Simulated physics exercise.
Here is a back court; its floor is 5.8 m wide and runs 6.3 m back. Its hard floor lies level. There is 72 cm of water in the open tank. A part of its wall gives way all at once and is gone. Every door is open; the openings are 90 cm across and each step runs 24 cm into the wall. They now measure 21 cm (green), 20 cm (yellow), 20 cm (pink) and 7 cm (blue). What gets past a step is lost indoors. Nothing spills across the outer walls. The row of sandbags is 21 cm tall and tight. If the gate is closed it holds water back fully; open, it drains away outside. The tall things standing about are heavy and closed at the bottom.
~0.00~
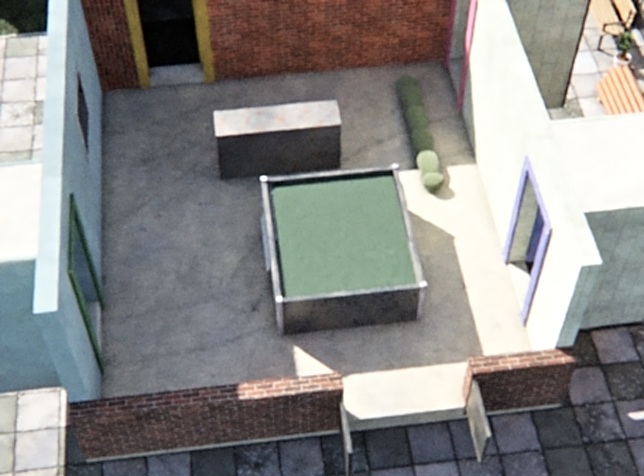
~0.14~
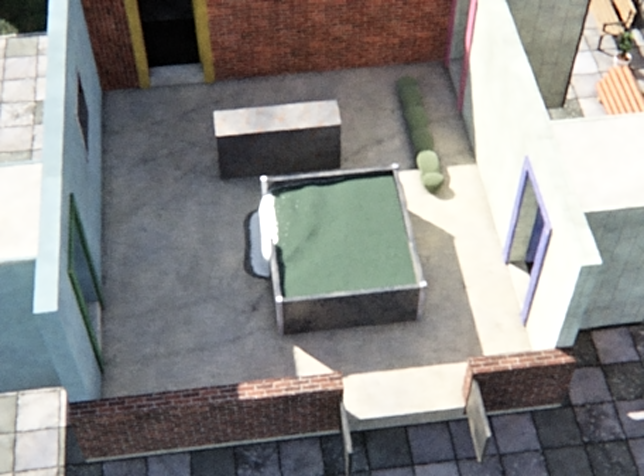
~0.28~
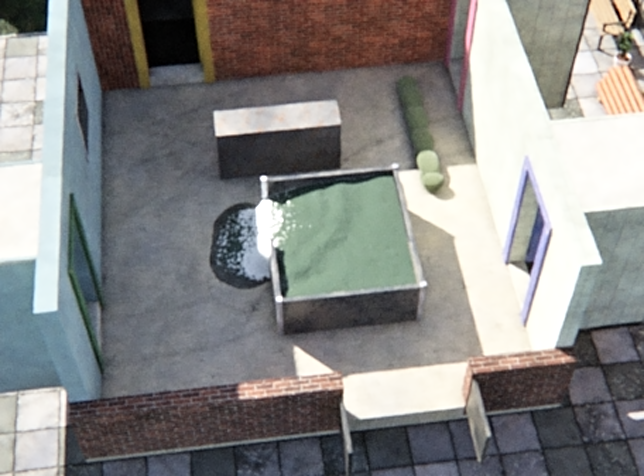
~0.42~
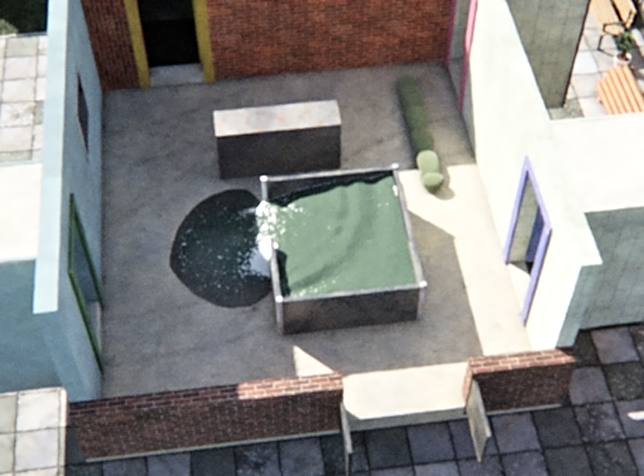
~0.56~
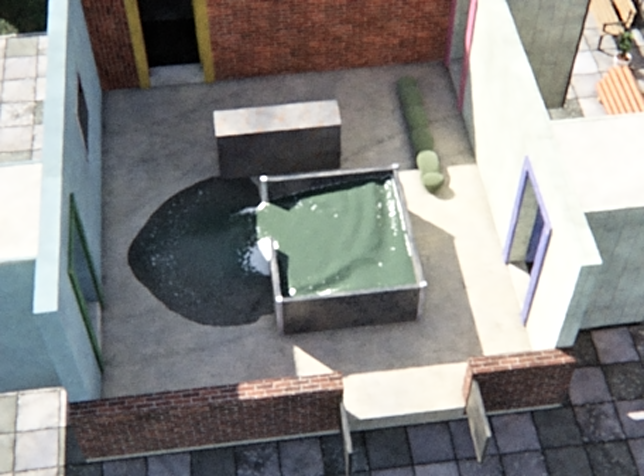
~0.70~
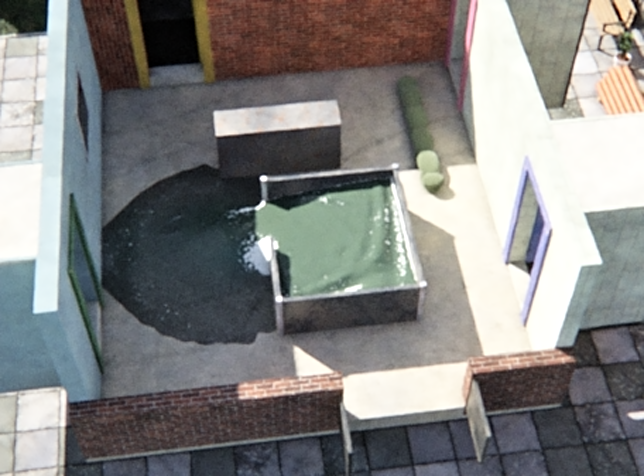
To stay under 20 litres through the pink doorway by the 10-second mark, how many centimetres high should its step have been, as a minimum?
About 9 cm.
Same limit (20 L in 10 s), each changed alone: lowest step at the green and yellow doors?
Roughly 16 cm at green and 16 cm at yellow.
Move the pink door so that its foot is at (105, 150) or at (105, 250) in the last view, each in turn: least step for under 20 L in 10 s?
About 14.0 and 30 cm.
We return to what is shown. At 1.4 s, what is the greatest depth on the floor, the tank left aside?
Up to some 42 cm.
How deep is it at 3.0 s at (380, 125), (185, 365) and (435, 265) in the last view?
Roughly 0, 4 and 0 cm, in turn.
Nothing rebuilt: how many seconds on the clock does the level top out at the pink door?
Near 8.0 s.
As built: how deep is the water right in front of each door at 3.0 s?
In cm: Green 17, yellow 21, pink 0, blue 0.
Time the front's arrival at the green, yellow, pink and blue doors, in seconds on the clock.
Green 0.9 s, yellow 2.2 s, pink 4.5 s, blue 5.0 s.
After 1.4 s water covers 25 % of the floor, deepest (42 cm) near (263, 237); it has not reached the pink door.
After 3.0 s water covers 40 % of the floor, deepest (33 cm) near (103, 98); it has not reached the pink door.
After 10.0 s water covers 95 % of the floor, deepest (14 cm) near (527, 382); 8 cm at the pink door, 0 litres in over its 20 cm step.
At the pink door as built, the water arrived by 4.3 s and peaked near 11 cm at 7.8 s.
With a step of 7.5 cm, 36 litres would have come in within the 10 s; with 10.5 cm, 11 litres. So under 20 litres takes about 9 cm.
